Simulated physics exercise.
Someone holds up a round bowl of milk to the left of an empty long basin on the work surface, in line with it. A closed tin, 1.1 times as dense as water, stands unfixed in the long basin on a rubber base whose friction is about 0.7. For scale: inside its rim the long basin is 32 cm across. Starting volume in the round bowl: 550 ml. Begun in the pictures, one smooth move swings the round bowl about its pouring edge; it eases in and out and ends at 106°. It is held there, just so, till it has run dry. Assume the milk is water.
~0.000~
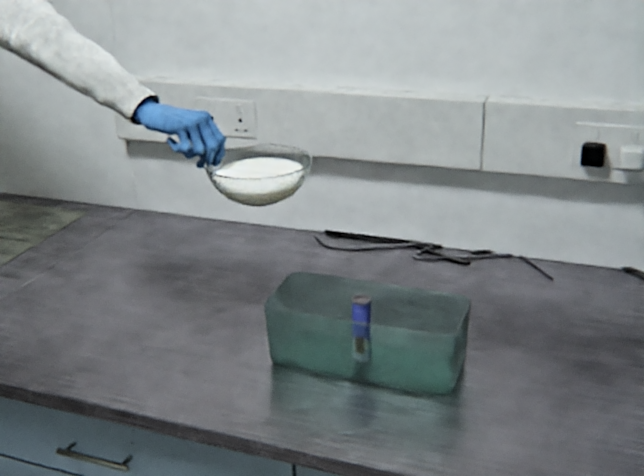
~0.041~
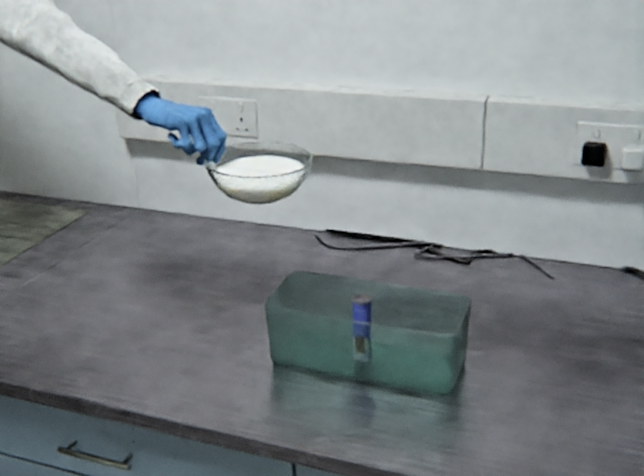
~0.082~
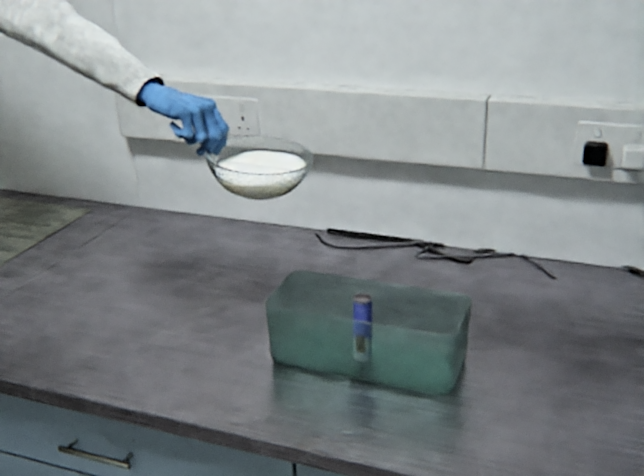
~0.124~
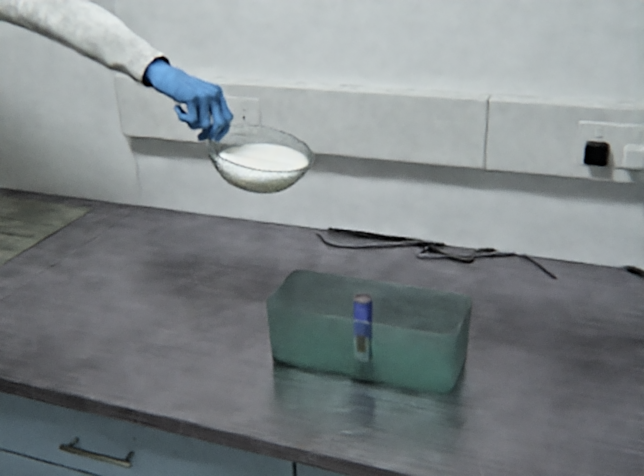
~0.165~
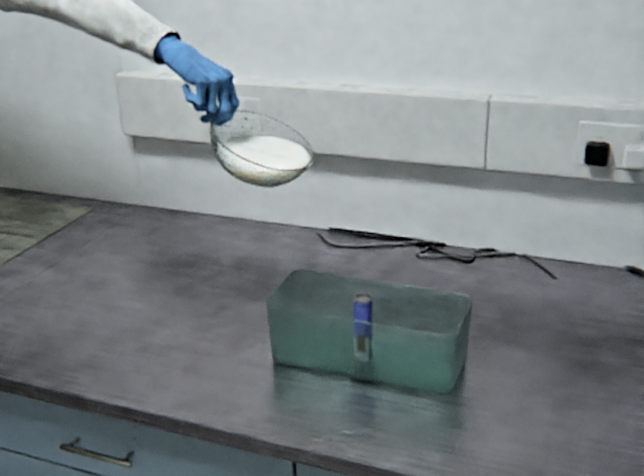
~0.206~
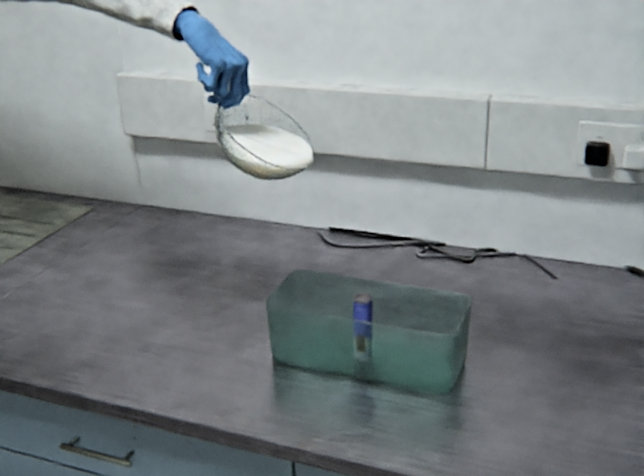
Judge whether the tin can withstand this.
It will be floored.
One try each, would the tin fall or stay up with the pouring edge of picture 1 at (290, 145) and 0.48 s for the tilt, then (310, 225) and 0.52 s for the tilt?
The tin overturns the first time and stays vertical the second time.
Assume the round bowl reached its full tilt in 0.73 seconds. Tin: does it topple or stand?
In that case the tin stays vertical.
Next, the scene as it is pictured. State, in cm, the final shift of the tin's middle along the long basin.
Shift of tin centre: Approx. 8.5 cm.
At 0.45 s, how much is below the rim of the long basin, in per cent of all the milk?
Roughly 1 percent of it.
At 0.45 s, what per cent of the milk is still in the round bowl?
Roughly 10 percent.
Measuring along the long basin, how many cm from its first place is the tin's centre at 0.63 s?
Estimate: Around 0 cm.
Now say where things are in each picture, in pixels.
Tilt 0°; pouring edge (307, 167); surface from (219, 168) to (304, 176); the long basin's rim runs from (278, 289) to (464, 318); the tin's top is at (361, 302), in the first picture.
Tilt 2°; pouring edge (308, 166); surface from (220, 165) to (304, 175), in the second picture.
Tilt 6°; pouring edge (308, 166); surface from (220, 160) to (305, 171), in the third picture.
Tilt 14°; pouring edge (309, 166); surface from (222, 151) to (306, 166), in the fourth picture.
Tilt 24°; pouring edge (309, 166); surface from (224, 140) to (309, 161), in the fifth picture.
Tilt 36°; pouring edge (308, 166); surface from (227, 128) to (299, 152); 3 per cent is over the edge, in the sixth picture.
After 0.45 s the tilt is 101° and 11 per cent is still to pour; the tin stands where it began.
After 0.63 s the tilt is 106° and 0 per cent is still to pour; the tin stands where it began.
After 0.82 s the tilt is 106° and 0 per cent is still to pour; the tin leans 20°.
After 1.02 s the tilt is 106° and 0 per cent is still to pour; the tin lies on its side.
In the end the tin lies on its side.
